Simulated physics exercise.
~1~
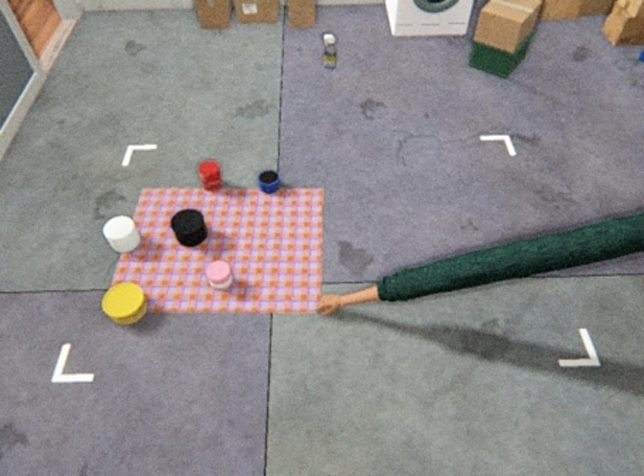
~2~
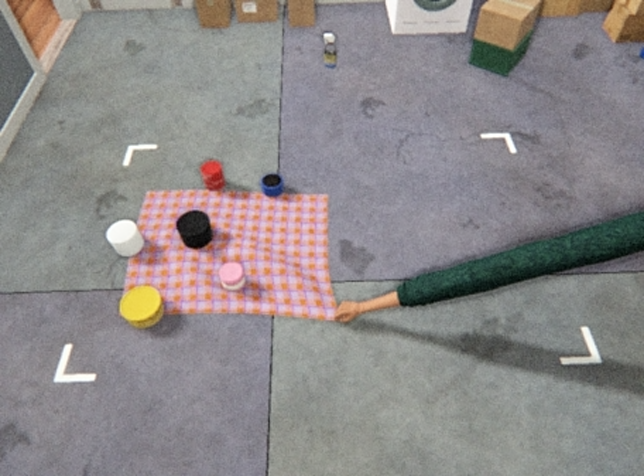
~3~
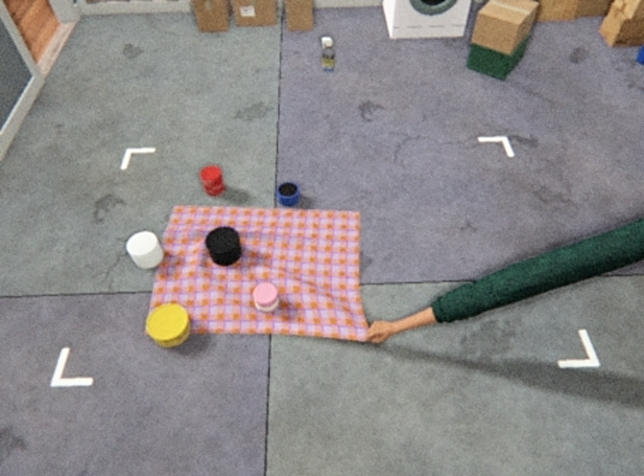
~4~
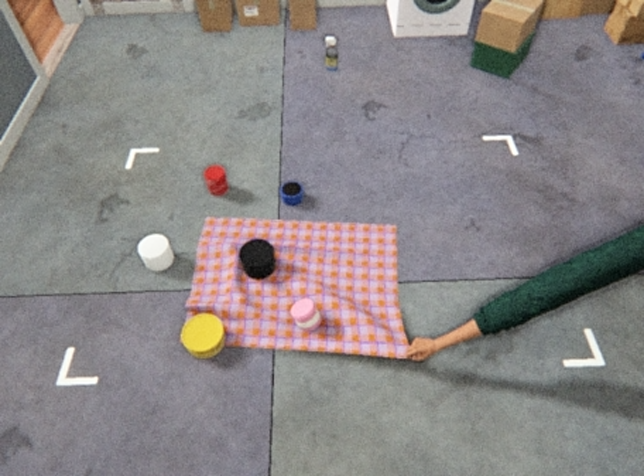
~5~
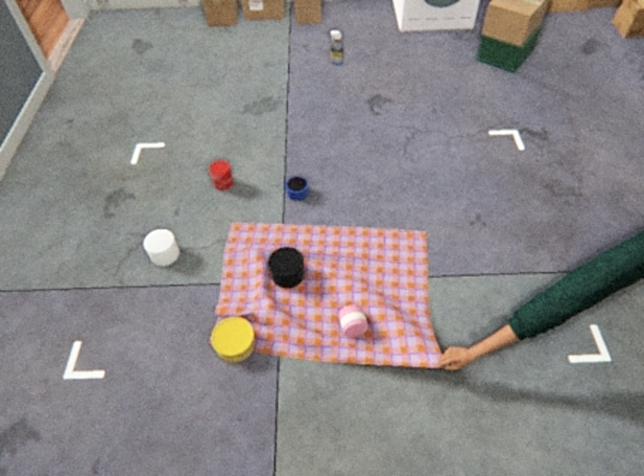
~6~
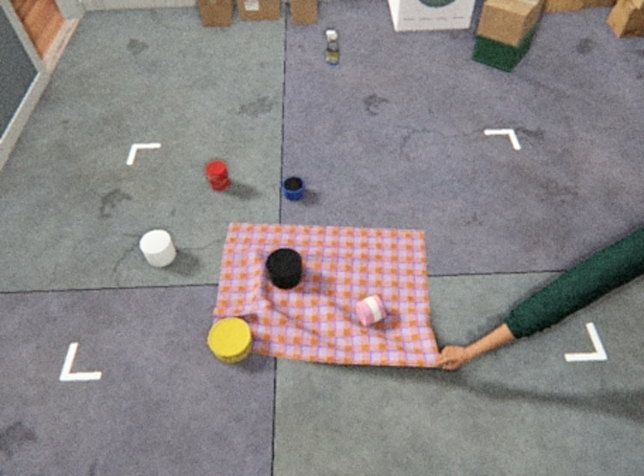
On a utility-room floor, a green-sleeved arm drags a checked cloth right and toward the viewer, carrying a yellow bucket, black bin and pink pot. The white tub and blue pot slip off, the red tub stays put, and the pink pot tips over, ending on its side.
